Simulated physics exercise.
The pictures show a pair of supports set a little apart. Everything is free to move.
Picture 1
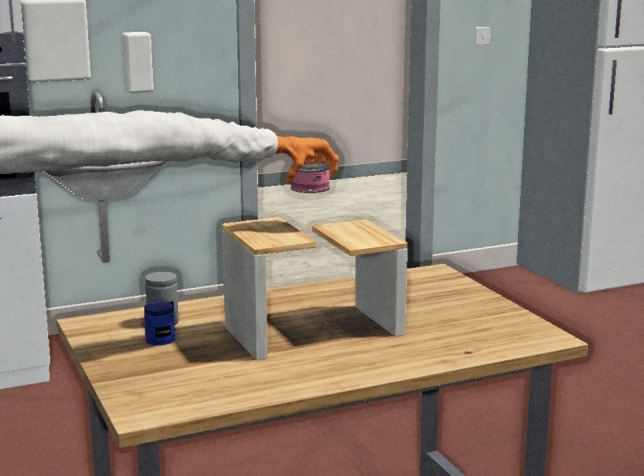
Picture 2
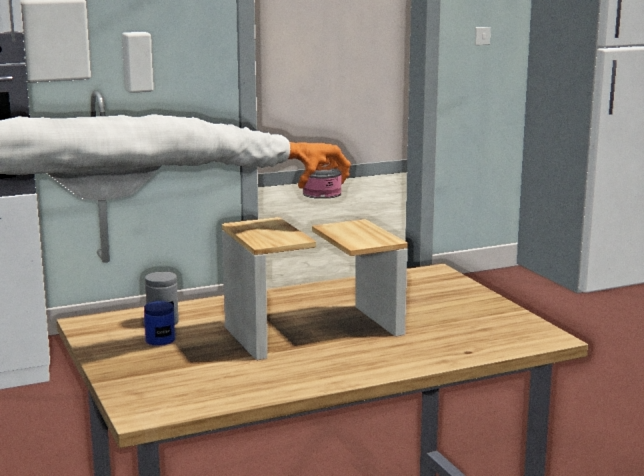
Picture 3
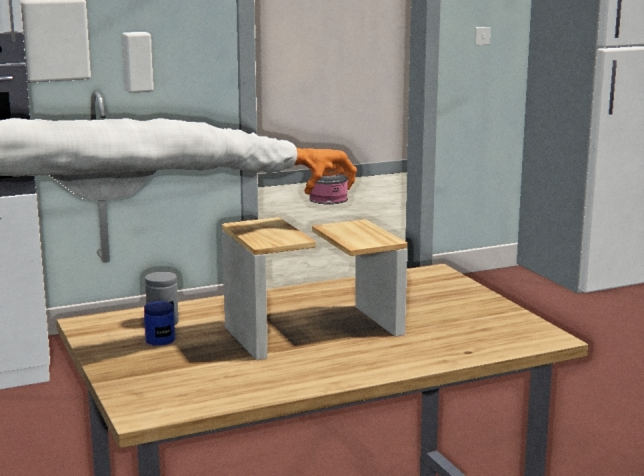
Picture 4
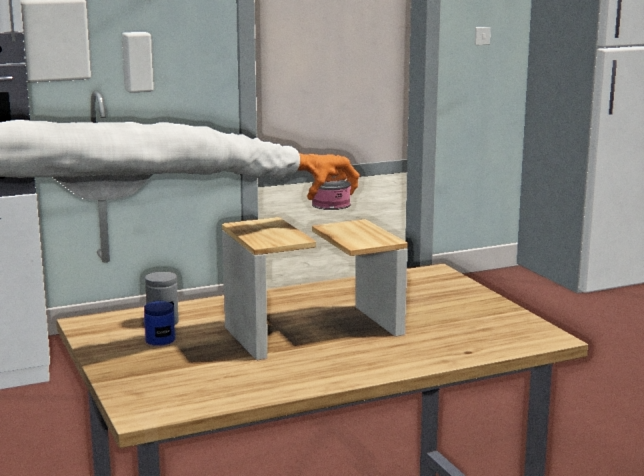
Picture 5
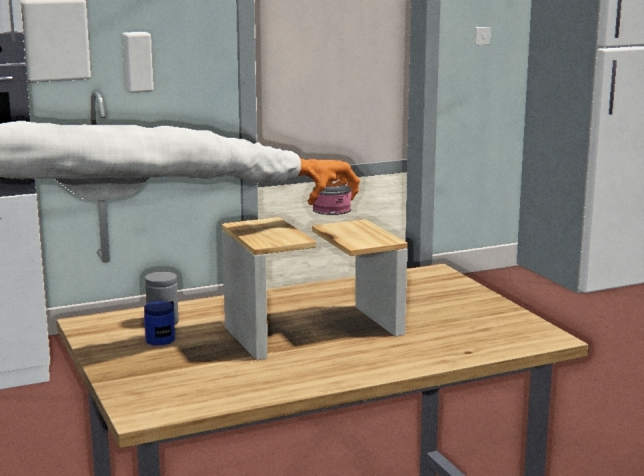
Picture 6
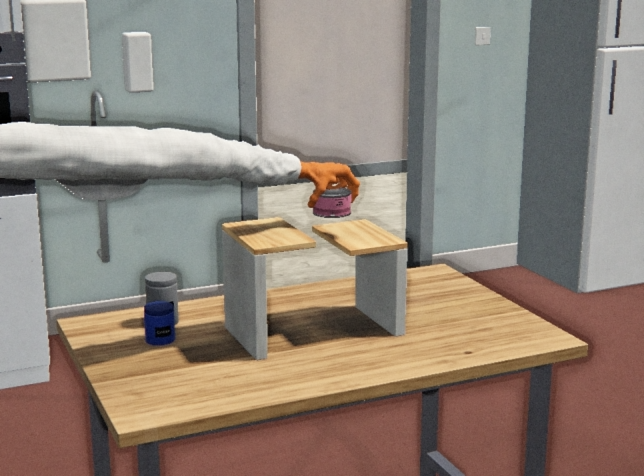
An orange hand on a white-sleeved arm reaches in from the left, holding a small pink tub above two separate wooden-topped grey supports on a wooden table. The fixed, slightly raised view shows a kitchen with pale green walls, a sink behind, a pale fridge at right, reddish floor, and a blue jar on the table's left. The hand carries the tub a short way right, lowers it slightly, then hovers over the gap.
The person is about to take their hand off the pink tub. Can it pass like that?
In the end the tub lodges.
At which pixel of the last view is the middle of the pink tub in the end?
Near (332, 227).
Then, 0.20 s on from there, pink tub shifted a little near (332, 221).
Then, 0.40 s on from there, pink tub shifted about its own width near (332, 227).
In the end, moved from the start, pink tub; the other 2 unmoved. At the end, from the last picture's camera, pink tub near (332, 227). The tub stays on top.
